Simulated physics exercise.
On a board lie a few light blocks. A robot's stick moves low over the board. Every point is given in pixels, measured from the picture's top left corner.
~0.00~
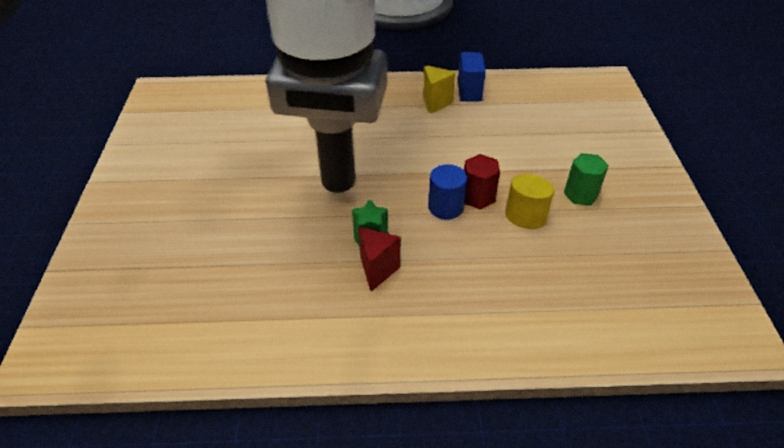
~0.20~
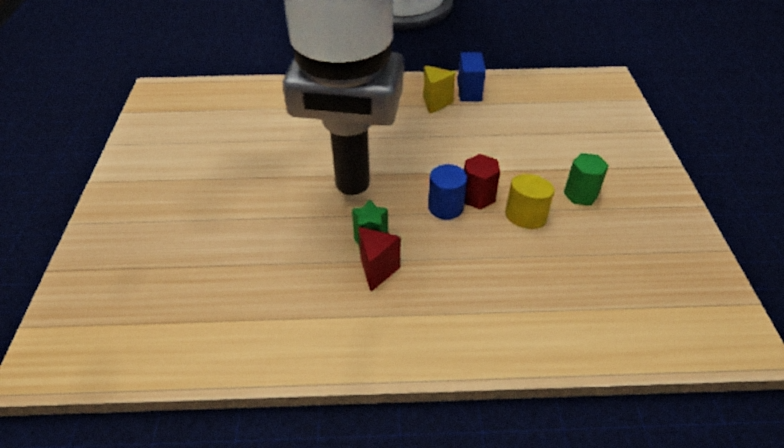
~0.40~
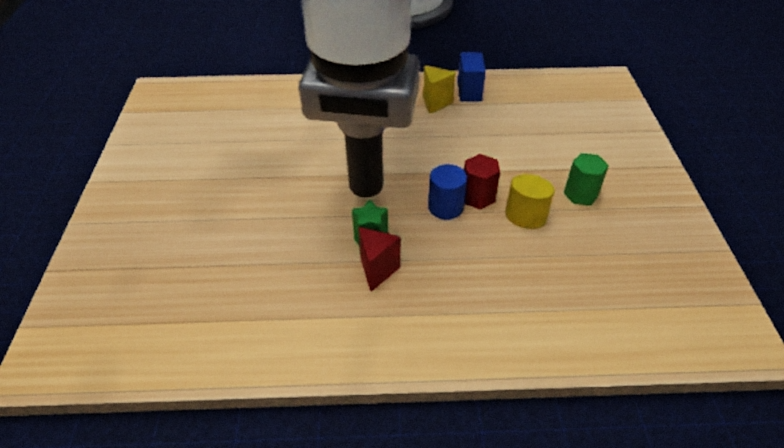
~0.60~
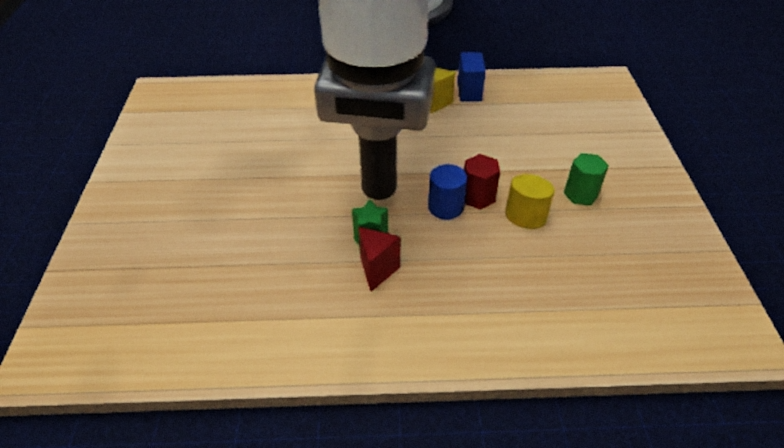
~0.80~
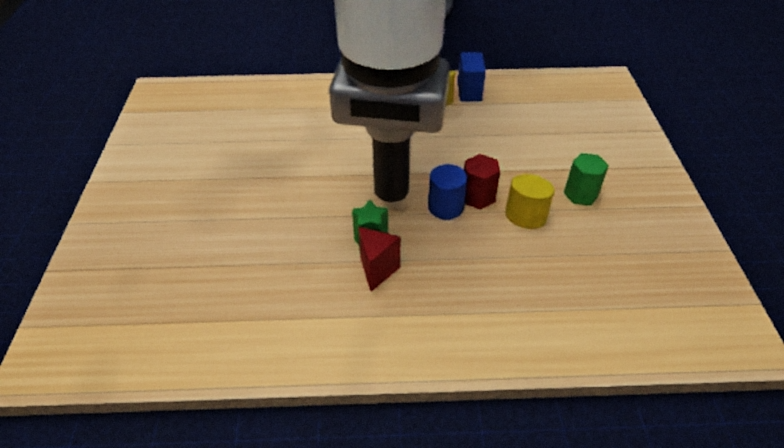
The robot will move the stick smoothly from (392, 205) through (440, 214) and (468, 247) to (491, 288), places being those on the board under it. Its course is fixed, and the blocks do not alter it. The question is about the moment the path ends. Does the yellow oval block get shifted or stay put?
The yellow oval block does not move.
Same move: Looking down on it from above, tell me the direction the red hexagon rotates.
From above, it looks like the red hexagon goes counterclockwise.
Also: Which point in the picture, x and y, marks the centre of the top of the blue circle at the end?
Its top face will be centred at roughly (495, 189).
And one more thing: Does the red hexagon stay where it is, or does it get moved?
It is shifted.
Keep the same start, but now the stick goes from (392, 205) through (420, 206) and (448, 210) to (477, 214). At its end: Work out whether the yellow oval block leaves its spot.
Moved away.
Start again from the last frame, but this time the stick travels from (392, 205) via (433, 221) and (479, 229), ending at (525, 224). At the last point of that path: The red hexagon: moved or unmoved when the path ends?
By the last moment of the path, the red hexagon has shifted.
What follows on the original path. One third of the way, stick at (442, 201); blue circle at (480, 182); red hexagon at (500, 163), turned 45° anticlockwise.
Two thirds of the way, stick at (470, 234); blue circle at (495, 189); red hexagon at (502, 163), turned 55° anticlockwise.
At the end, stick at (494, 275); blue circle at (495, 189); red hexagon at (502, 163), turned 55° anticlockwise; yellow oval block unmoved.
